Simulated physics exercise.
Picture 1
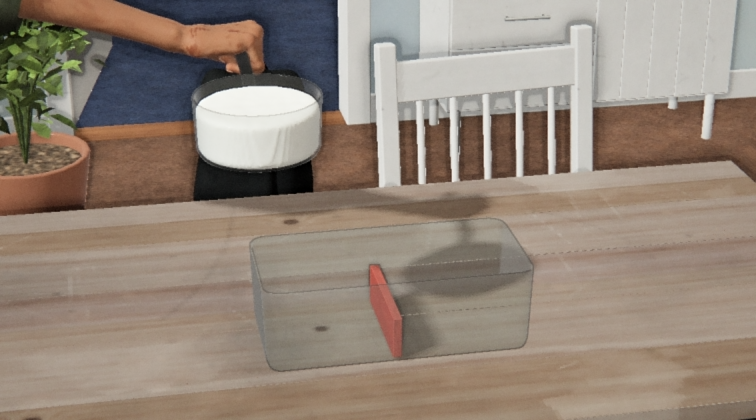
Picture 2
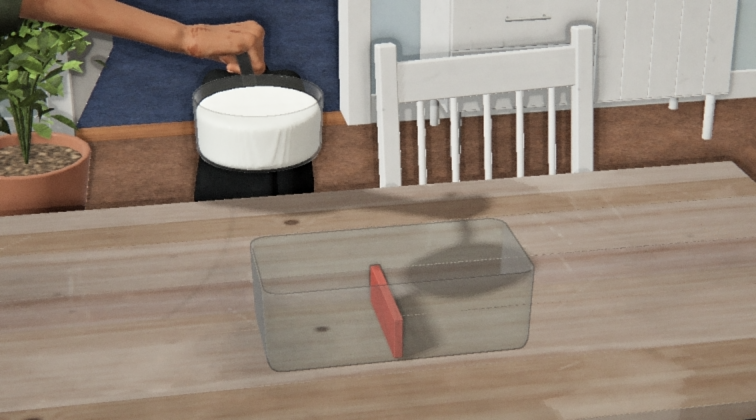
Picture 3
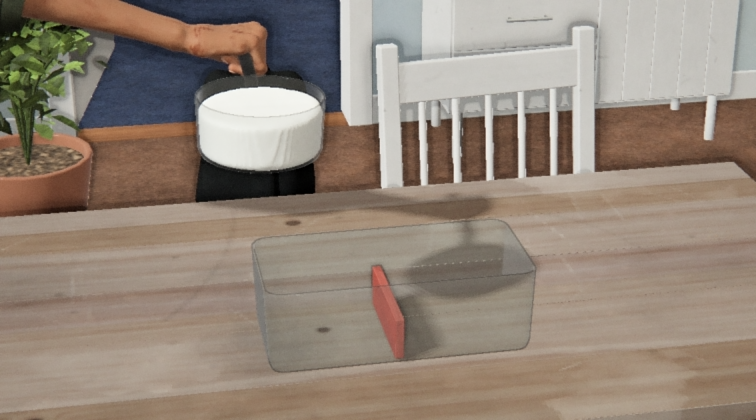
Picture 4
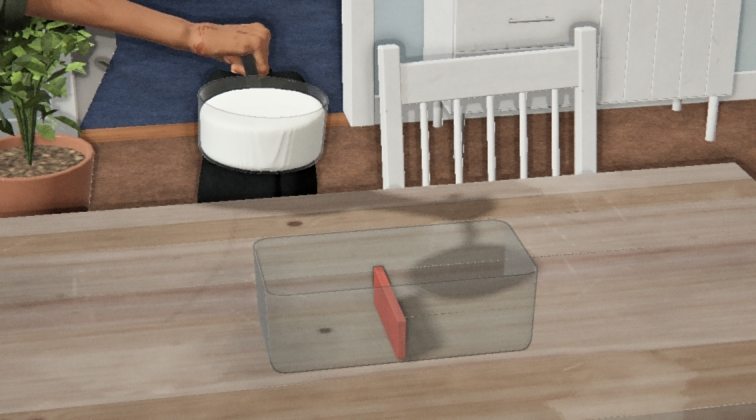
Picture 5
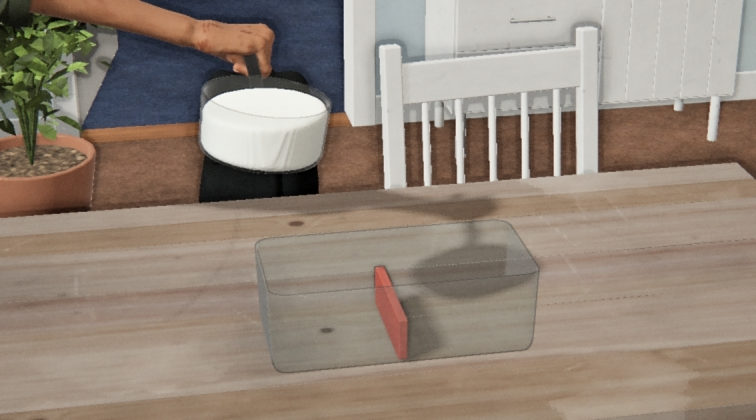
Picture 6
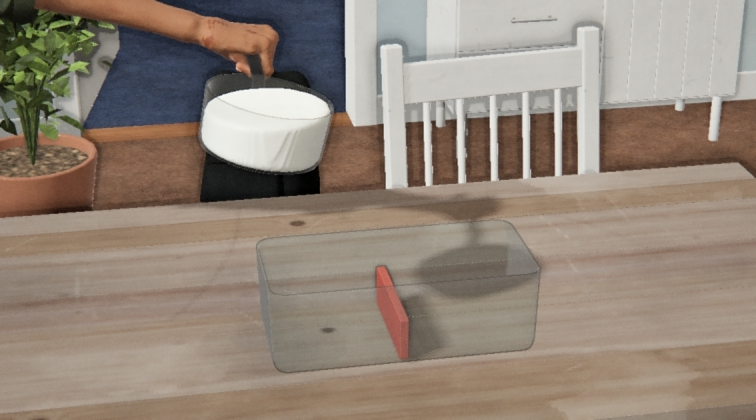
To begin with, a hand holds a clear pot of milk nearly level beyond a wooden table, where a long see-through basin with a low red wall sits empty. The hand then gradually tilts the pot slightly down to the right, and the milk stays inside.
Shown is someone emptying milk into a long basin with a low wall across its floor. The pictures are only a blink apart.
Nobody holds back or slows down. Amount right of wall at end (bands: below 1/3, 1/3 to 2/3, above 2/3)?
The share right of the wall does reach a third but does not go past two thirds.
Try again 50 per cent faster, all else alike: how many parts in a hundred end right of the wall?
Some 40 per cent.
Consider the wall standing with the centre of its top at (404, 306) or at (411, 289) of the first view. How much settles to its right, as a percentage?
In order, some 30 and 5 in a hundred.
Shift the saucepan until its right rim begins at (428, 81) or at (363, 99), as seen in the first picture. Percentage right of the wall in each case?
First place gives some 85 %, second place some 80 %.
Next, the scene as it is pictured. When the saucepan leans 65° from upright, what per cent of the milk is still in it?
About 50 % remains.
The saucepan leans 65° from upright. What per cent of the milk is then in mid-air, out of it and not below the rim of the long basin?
I'd put it near 35 per cent.
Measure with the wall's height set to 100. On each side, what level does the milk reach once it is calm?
30 left, 30 right, give or take.
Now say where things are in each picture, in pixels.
The first picture shows tilt 0°; pouring edge (320, 92); surface from (196, 109) to (317, 101); the long basin's rim runs from (256, 267) to (518, 245); the wall's top is at (386, 292).
The second picture shows tilt 1°; pouring edge (321, 93); surface from (196, 110) to (318, 101).
The third picture shows tilt 2°; pouring edge (323, 95); surface from (198, 110) to (320, 103).
The fourth picture shows tilt 5°; pouring edge (326, 99); surface from (201, 110) to (322, 104).
The fifth picture shows tilt 8°; pouring edge (329, 102); surface from (203, 110) to (326, 105).
The sixth picture shows tilt 13°; pouring edge (332, 107); surface from (204, 110) to (329, 104).
A moment on, the saucepan is tipped part way and 51 per cent is still to pour, 5 is left of the wall and 7 right of it.
Next, the saucepan is tipped on its side and 9 per cent is still to pour, 32 is left of the wall and 48 right of it.
Then the saucepan is tipped right over and 0 per cent is still to pour, 49 is left of the wall and 48 right of it.
Later the saucepan is tipped right over and 0 per cent is still to pour, 50 is left of the wall and 49 right of it.
At rest 50 per cent lies left of the wall, 49 right of it and 1 outside.
